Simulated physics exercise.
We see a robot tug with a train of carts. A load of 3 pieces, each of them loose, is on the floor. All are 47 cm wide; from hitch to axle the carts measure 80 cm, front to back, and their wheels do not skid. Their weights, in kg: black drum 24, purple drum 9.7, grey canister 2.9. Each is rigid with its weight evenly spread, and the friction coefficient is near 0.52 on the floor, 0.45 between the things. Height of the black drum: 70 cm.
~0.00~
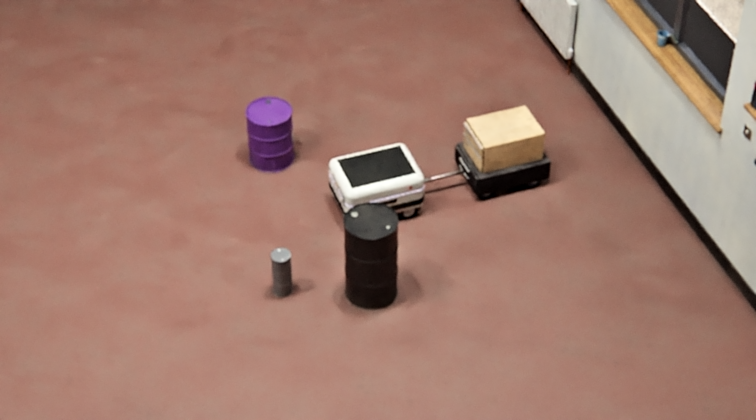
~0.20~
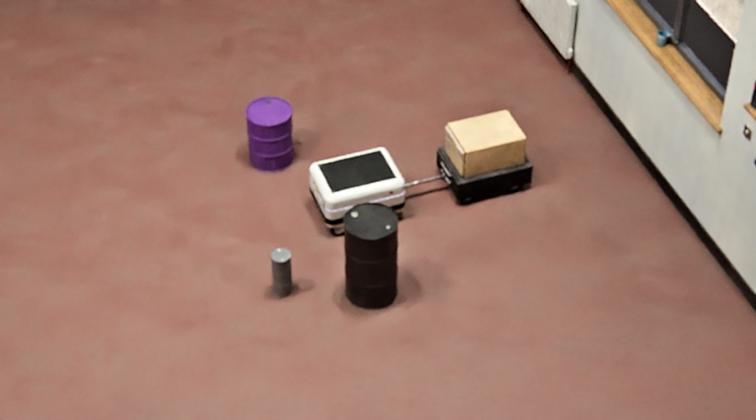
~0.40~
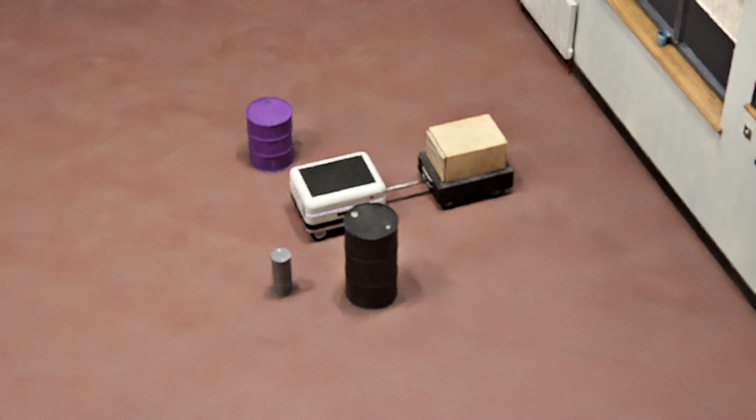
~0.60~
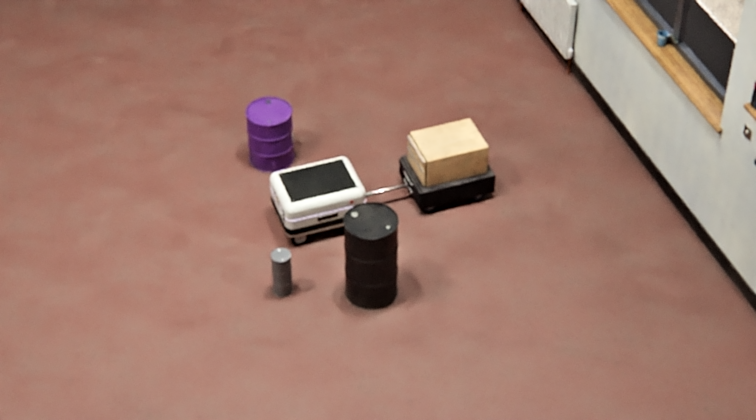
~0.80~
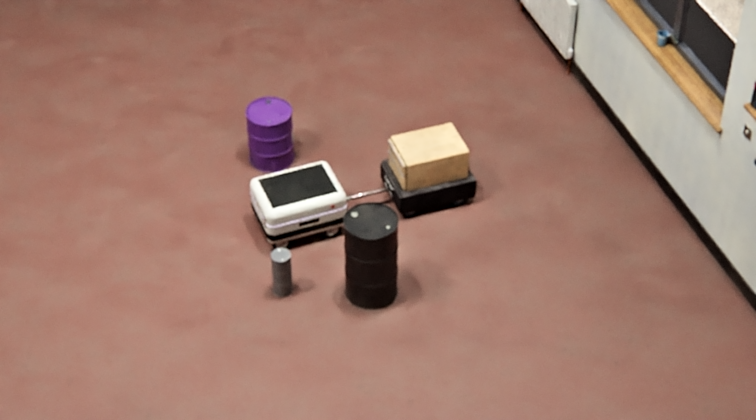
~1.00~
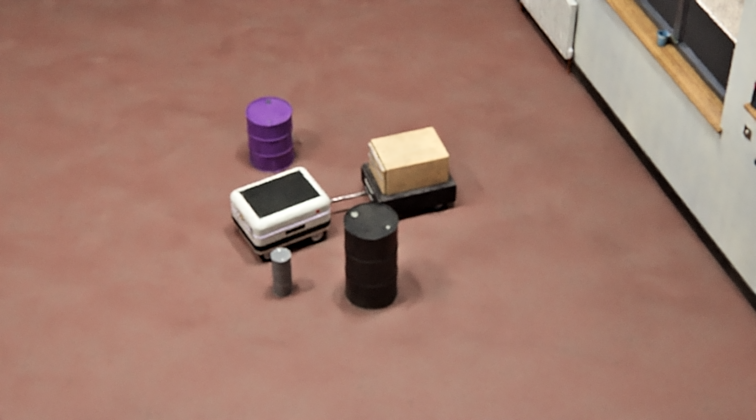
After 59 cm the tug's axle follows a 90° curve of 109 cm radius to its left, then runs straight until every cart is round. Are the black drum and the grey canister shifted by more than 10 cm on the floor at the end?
The black drum keeps its place, the grey canister ends elsewhere.
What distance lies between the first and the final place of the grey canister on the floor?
About 30 cm.
After 1.80 s, 140 cm covered.
After 2.80 s, 218 cm covered; grey canister slid 12 cm near (286, 284).
After 4.00 s, 312 cm covered; grey canister slid 29 cm near (299, 299).
At rest (5.6 s), not toppled but over 10 cm from the start, grey canister; the other 2 in place, give or take 10 cm. Seen from the same camera at the end, black drum near (371, 257), grey canister near (299, 299).
